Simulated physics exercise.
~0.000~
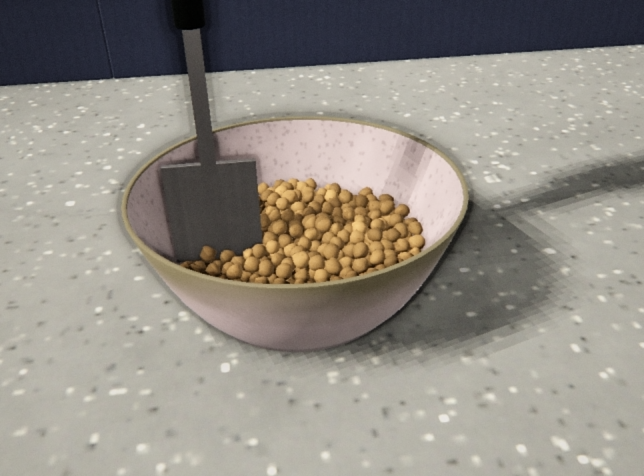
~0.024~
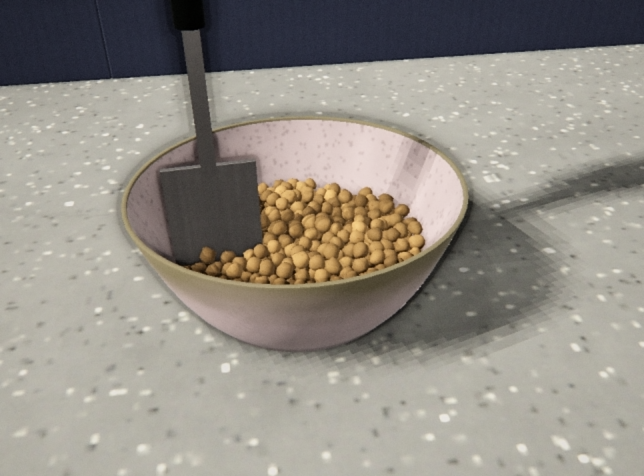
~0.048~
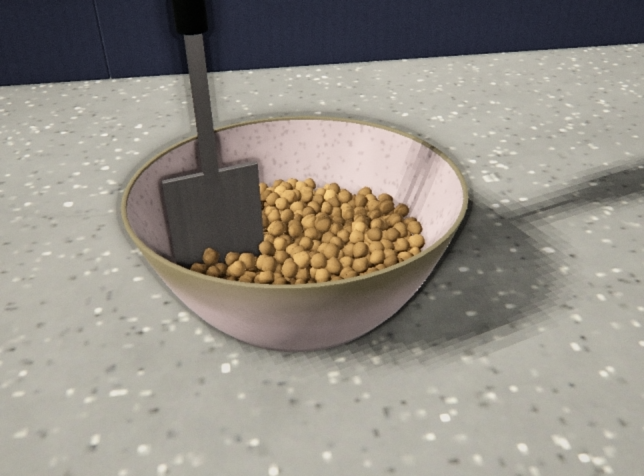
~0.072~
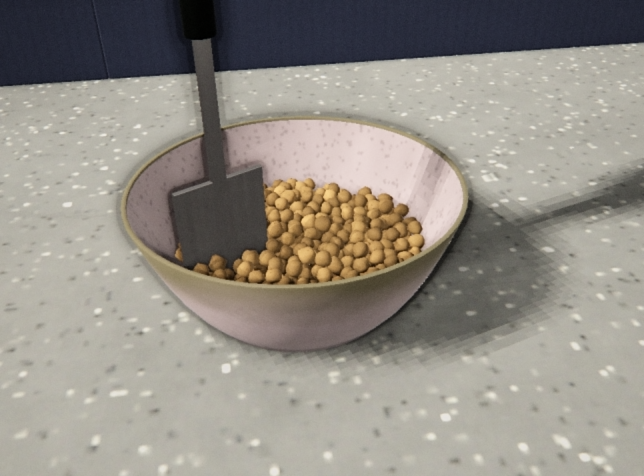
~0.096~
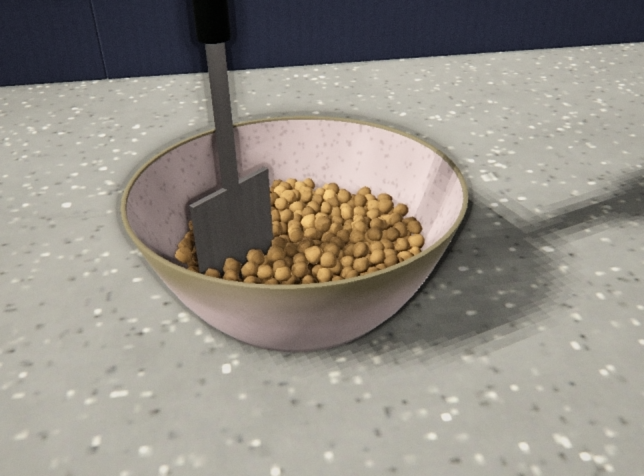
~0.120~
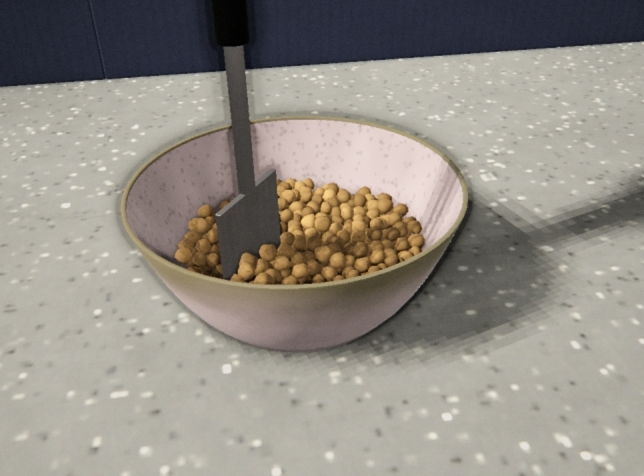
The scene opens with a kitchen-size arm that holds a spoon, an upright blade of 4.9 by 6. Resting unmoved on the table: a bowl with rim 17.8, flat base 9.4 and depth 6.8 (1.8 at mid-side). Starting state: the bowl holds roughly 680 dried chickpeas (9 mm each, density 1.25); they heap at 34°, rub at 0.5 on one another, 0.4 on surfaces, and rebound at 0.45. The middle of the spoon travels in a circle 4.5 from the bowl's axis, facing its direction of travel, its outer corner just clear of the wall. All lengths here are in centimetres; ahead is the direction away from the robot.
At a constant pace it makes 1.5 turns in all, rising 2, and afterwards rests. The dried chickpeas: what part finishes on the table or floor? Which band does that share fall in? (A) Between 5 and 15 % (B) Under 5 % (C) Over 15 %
The answer is B.
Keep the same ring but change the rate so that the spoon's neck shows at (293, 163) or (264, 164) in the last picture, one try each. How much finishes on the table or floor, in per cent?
It comes to close to 10 per cent and close to 5 per cent.
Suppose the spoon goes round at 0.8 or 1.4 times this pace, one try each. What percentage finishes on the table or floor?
Around 0 percent for the first try and 10 percent for the second.
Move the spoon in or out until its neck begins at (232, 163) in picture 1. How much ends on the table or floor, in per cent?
Roughly 0 per cent.
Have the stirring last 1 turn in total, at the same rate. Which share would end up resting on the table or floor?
0 %.
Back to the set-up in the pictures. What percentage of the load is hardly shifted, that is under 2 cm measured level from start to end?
About 60 percent.
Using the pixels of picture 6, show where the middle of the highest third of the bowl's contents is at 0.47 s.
The top third is centred near (297, 191) in the last picture.
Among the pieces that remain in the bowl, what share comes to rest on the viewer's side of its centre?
Roughly 50 percent of it.
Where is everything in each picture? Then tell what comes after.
The first frame shows spoon neck at (205, 136), 0° round; upper third of the load around (308, 240), from x 185 to 415, top at y 185; 682 in the bowl.
The second frame shows spoon neck at (205, 138), 4° round; upper third of the load around (308, 240), from x 180 to 415, top at y 185.
The third frame shows spoon neck at (207, 144), 15° round; upper third of the load around (304, 242), from x 180 to 415, top at y 185.
The fourth frame shows spoon neck at (215, 151), 28° round; upper third of the load around (304, 243), from x 180 to 415, top at y 185.
The fifth frame shows spoon neck at (227, 157), 41° round; upper third of the load around (305, 243), from x 180 to 415, top at y 185.
The sixth frame shows spoon neck at (244, 162), 54° round; upper third of the load around (308, 243), from x 185 to 415, top at y 185; 682 in the bowl.
By 0.47 s, 244° round, highest piece 9 above the table; 677 in the bowl, 5 in flight or on the tool.
By 0.82 s, 74° round, highest piece 7 above the table; 670 in the bowl, 11 on the table or floor, 1 in flight or on the tool.
By 1.20 s, 180° round, highest piece 5 above the table; 670 in the bowl, 12 on the table or floor.
By 1.90 s, 180° round, highest piece 5 above the table; 670 in the bowl, 12 on the table or floor.
Final count, 670 in the bowl, 12 on the table or floor. That is 2 % on the table or floor.
